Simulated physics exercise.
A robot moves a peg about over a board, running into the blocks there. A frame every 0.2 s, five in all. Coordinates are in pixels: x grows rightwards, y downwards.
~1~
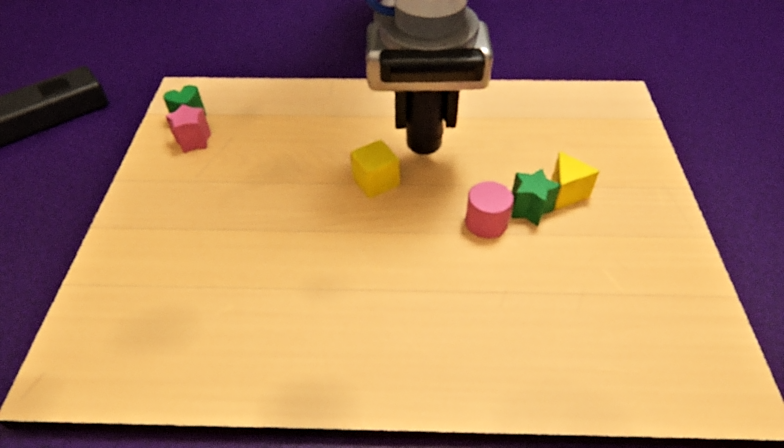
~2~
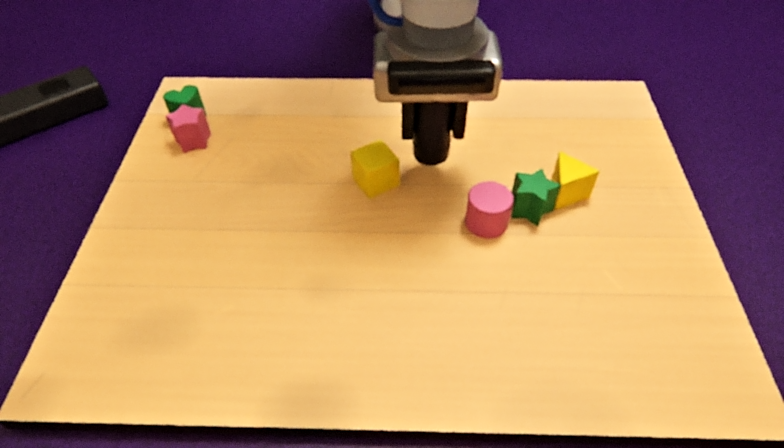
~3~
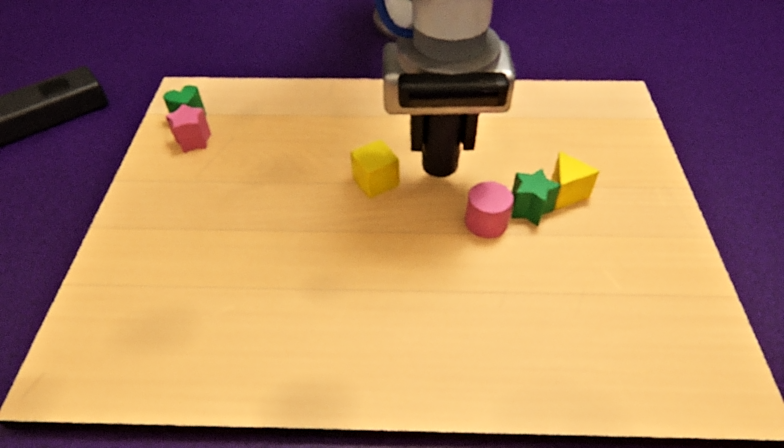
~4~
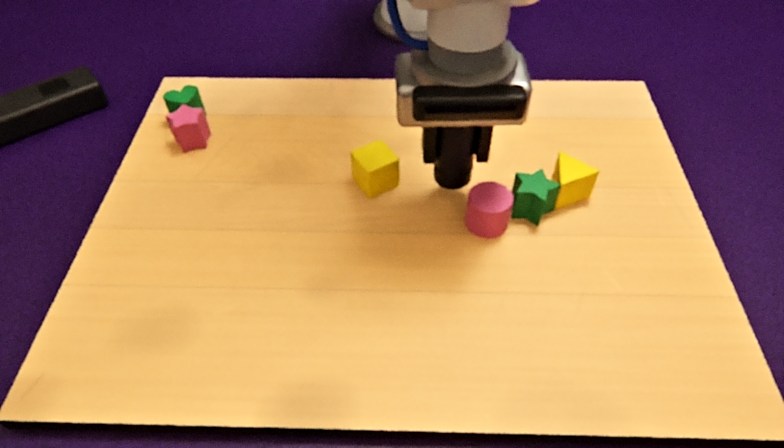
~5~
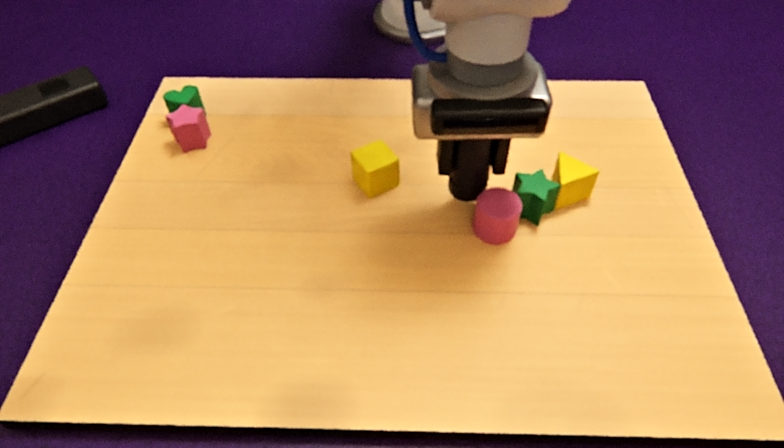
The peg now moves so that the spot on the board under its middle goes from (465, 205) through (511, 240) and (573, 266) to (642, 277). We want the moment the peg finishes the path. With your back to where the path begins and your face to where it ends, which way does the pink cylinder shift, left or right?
The right-hand side.
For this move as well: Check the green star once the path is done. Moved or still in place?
That block stands still.
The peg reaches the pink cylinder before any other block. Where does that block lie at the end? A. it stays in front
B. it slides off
B
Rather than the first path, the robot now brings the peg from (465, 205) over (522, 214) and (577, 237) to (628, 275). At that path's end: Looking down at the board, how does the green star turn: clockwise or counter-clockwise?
From above, it looks like the green star goes counterclockwise.
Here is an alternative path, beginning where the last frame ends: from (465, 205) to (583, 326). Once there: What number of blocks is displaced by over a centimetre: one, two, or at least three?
I'd say just one block gets shifted by more than about 1 cm.
On the path given first. One third of the way, peg at (516, 224); pink cylinder at (553, 241).
Two thirds of the way, peg at (579, 250); pink cylinder at (608, 276).
At the end, peg at (651, 261); pink cylinder at (628, 287); green star not moved.
